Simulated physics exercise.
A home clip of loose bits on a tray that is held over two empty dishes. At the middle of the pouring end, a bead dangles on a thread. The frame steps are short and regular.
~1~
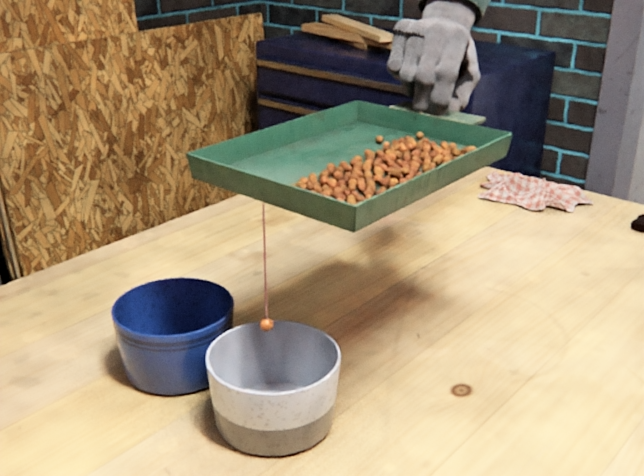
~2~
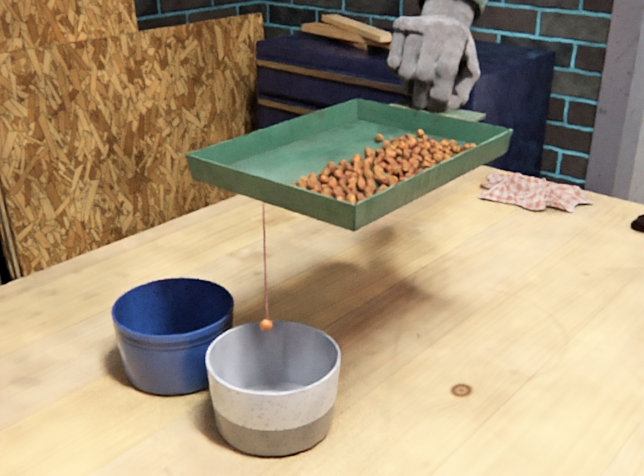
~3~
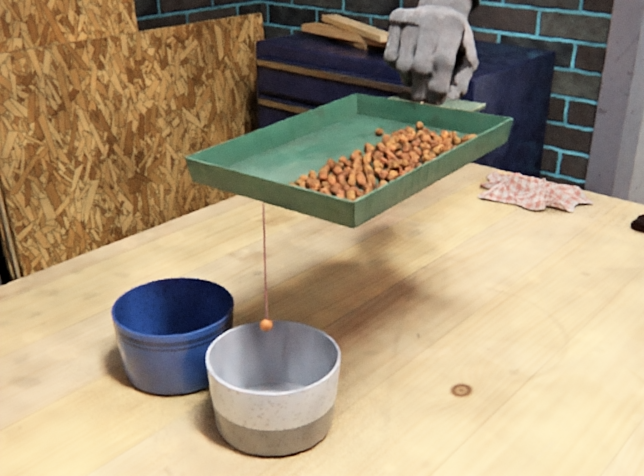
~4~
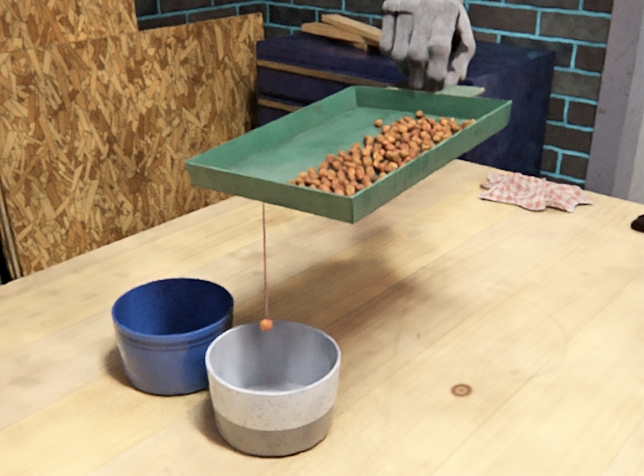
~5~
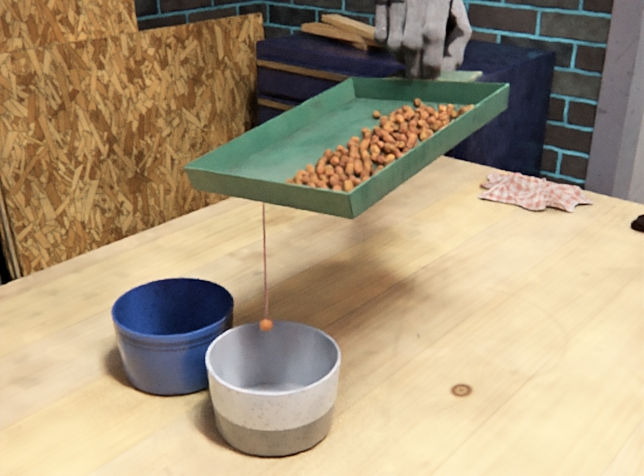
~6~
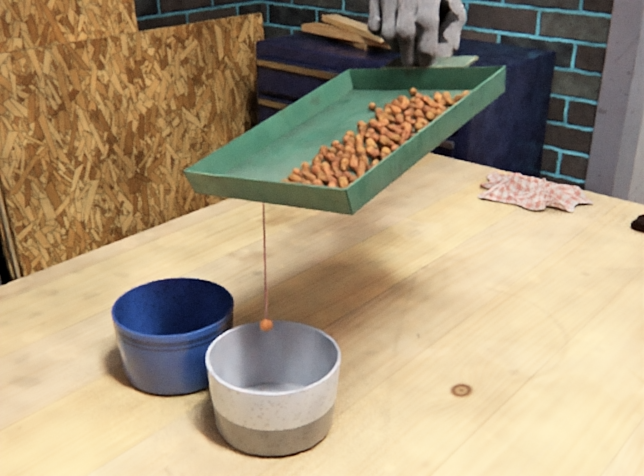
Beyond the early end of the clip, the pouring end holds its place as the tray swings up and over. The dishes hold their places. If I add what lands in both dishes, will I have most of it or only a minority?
You will have most of it.
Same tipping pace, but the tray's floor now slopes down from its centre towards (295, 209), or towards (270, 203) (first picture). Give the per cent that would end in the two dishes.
First case around 30 per cent, second case 20 per cent.
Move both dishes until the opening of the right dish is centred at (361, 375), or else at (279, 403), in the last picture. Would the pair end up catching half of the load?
For the two tries in order: Exceeding half, not as much as half.
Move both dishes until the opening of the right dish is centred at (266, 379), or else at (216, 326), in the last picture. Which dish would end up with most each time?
For the two places in order: The leftward one, the rightward one.
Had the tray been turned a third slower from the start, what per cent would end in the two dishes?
About 90 per cent.
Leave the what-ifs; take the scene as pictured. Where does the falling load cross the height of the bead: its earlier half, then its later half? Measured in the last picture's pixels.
I'd say close to (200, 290) at first and close to (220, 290) later on.
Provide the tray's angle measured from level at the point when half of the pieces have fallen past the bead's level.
Tilt: Around 105 degrees.
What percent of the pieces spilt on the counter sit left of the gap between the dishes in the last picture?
I make it about 40 percent or so.
Soon, tray tipped steeply; nearly all on the tray; a stray few in the left dish; a stray few in the air.
A while on, tray tipped right over; most on the tray; a small part in the left dish; a stray few outside both; a stray few in the air.
Towards the end, tray tipped past a quarter turn; a stray few in the right dish; most in the left dish; about a quarter outside both.
Finally, tray tipped past a quarter turn; a stray few in the right dish; most in the left dish; about a quarter outside both.
